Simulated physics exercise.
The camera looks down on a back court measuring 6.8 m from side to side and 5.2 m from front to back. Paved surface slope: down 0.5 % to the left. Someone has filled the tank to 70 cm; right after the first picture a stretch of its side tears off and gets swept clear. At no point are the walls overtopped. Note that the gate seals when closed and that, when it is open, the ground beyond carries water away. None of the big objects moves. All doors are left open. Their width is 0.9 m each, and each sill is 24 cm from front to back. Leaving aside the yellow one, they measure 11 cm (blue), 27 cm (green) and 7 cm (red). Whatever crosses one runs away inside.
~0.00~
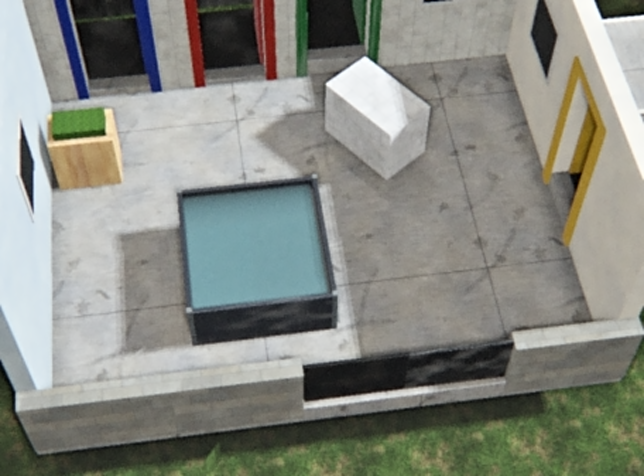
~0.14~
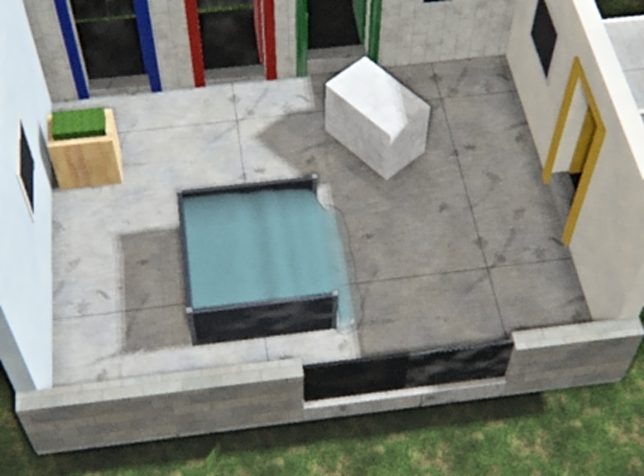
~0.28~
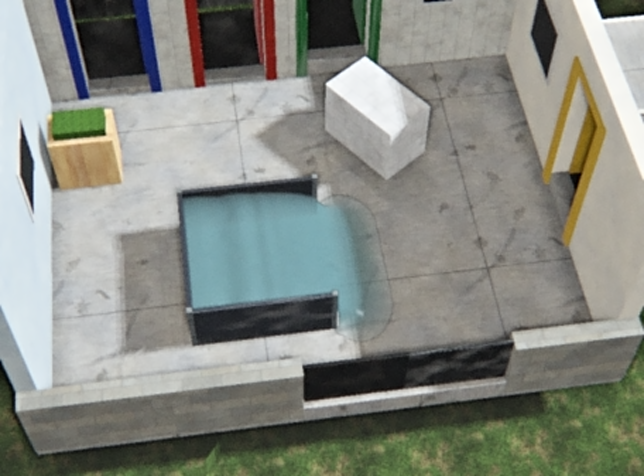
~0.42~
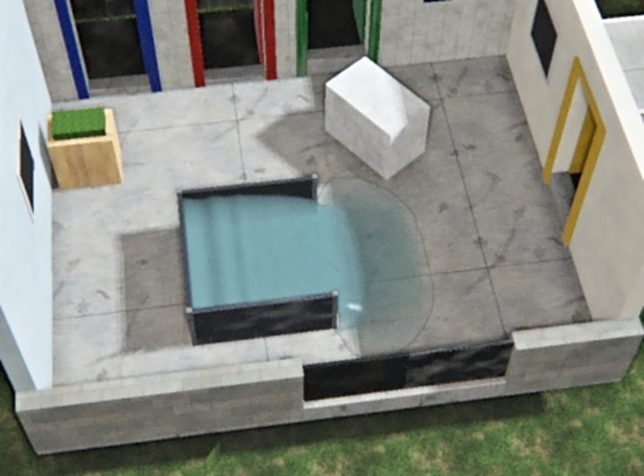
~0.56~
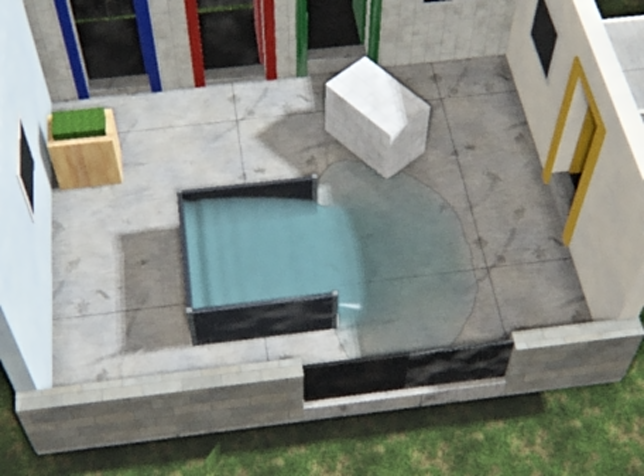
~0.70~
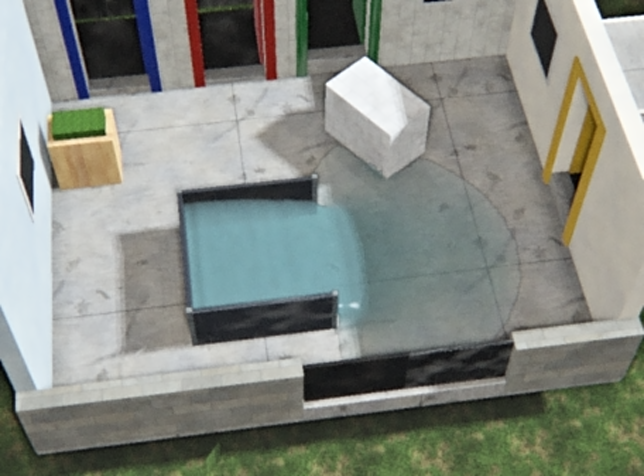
To begin with, a square tank of blue-green water stands whole on a paved court beside a pale block. Its right side then vanishes, and water pours out through the gap. The sheet fans rightward across the paving, spreading past the block's front toward the yellow door while the tank's level drops.
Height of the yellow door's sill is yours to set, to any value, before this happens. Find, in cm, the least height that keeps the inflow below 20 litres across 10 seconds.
The least height is about 26 cm.
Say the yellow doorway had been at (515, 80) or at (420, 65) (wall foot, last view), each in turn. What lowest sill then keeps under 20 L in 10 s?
In turn: About 14.5 cm, about 13.0 cm.
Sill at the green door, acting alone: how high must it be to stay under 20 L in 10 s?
Roughly 6.5 cm at green.
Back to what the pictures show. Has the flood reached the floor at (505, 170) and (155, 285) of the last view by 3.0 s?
First soaked, then untouched.
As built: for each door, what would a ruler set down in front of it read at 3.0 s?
In cm: Blue 0, green 0, yellow 24, red 1.
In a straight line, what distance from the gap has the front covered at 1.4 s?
Roughly 3.8 m from the gap.
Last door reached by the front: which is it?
It's the blue one.
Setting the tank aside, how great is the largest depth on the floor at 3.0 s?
Roughly 29 cm.
After 1.4 s water covers 35 % of the floor, deepest (32 cm) near (560, 247); 31 cm at the yellow door, 3 litres in over its 25 cm sill.
After 3.0 s water covers 45 % of the floor, deepest (29 cm) near (500, 62); 24 cm at the yellow door, 23 litres in over its 25 cm sill.
After 10.0 s water covers 95 % of the floor, deepest (14 cm) near (52, 117); 5 cm at the yellow door, 24 litres in over its 25 cm sill.
At the yellow door as built, the water arrived by 0.9 s and peaked near 32 cm at 1.6 s.
Run again over the same 10 s with other heights there, 53 litres in over 21.5 cm, 7 litres over 29 cm. The limit of 20 litres is kept from about 26 cm up.
